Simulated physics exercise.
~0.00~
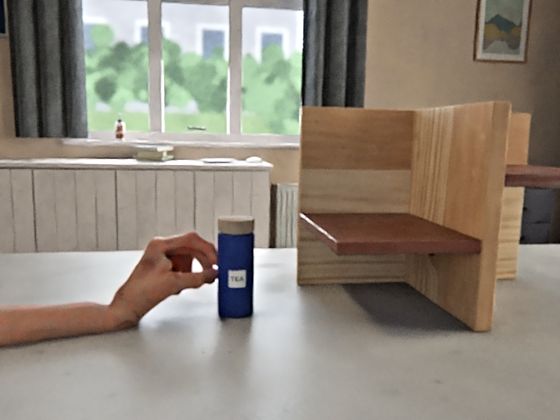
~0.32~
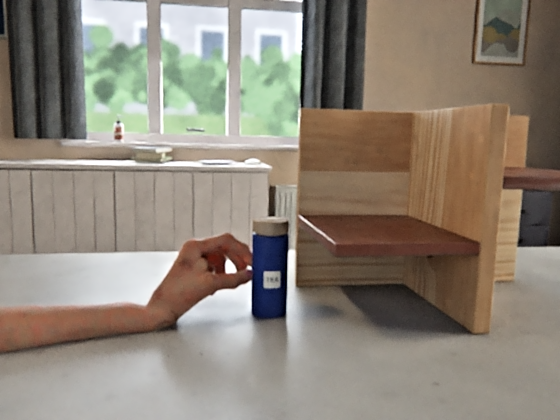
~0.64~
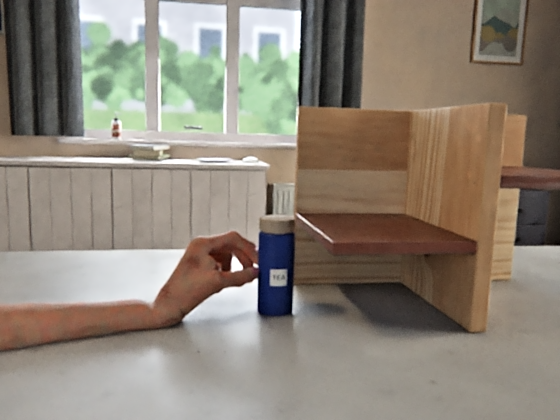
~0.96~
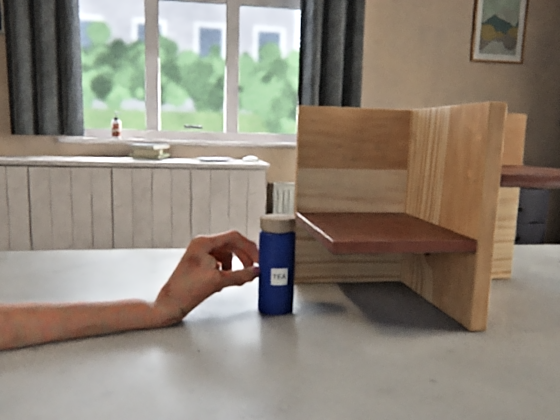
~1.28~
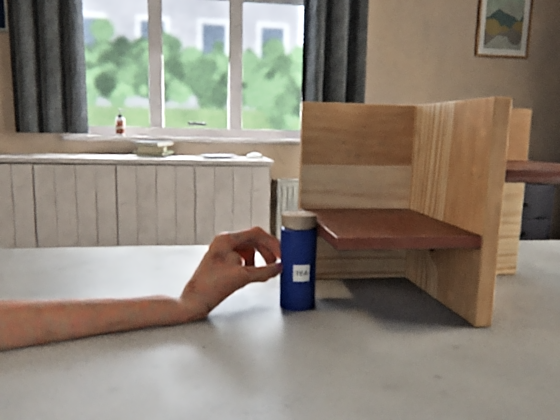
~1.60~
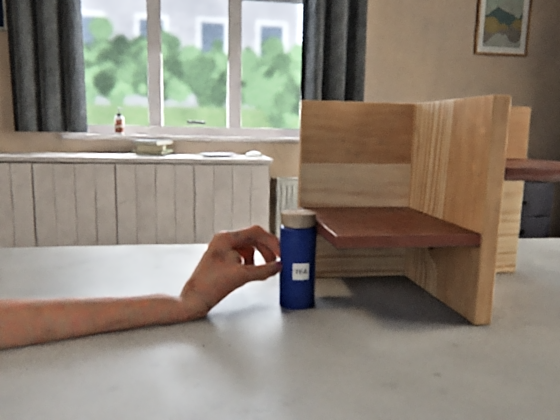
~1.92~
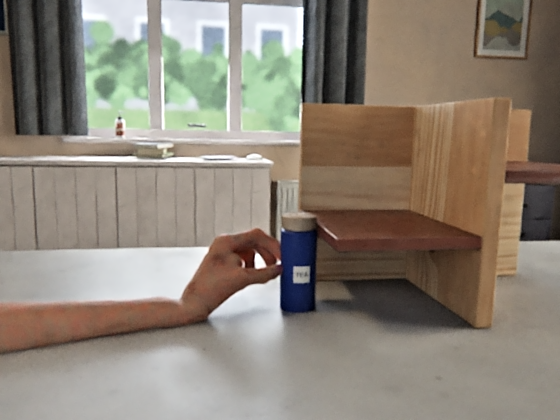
To begin with, a hand holds a blue shaker with a pale lid and a small white label upright on a grey table, to the left of a wooden unit with a low reddish-brown shelf. The hand pushes the shaker to the right, closing most of the gap. It nudges it a little further, pauses, then moves it right once more until it meets the shelf's near edge. There the shaker catches, its lid level with the board rather than beneath it. It stays upright and still at the edge, with the fingers still against it.
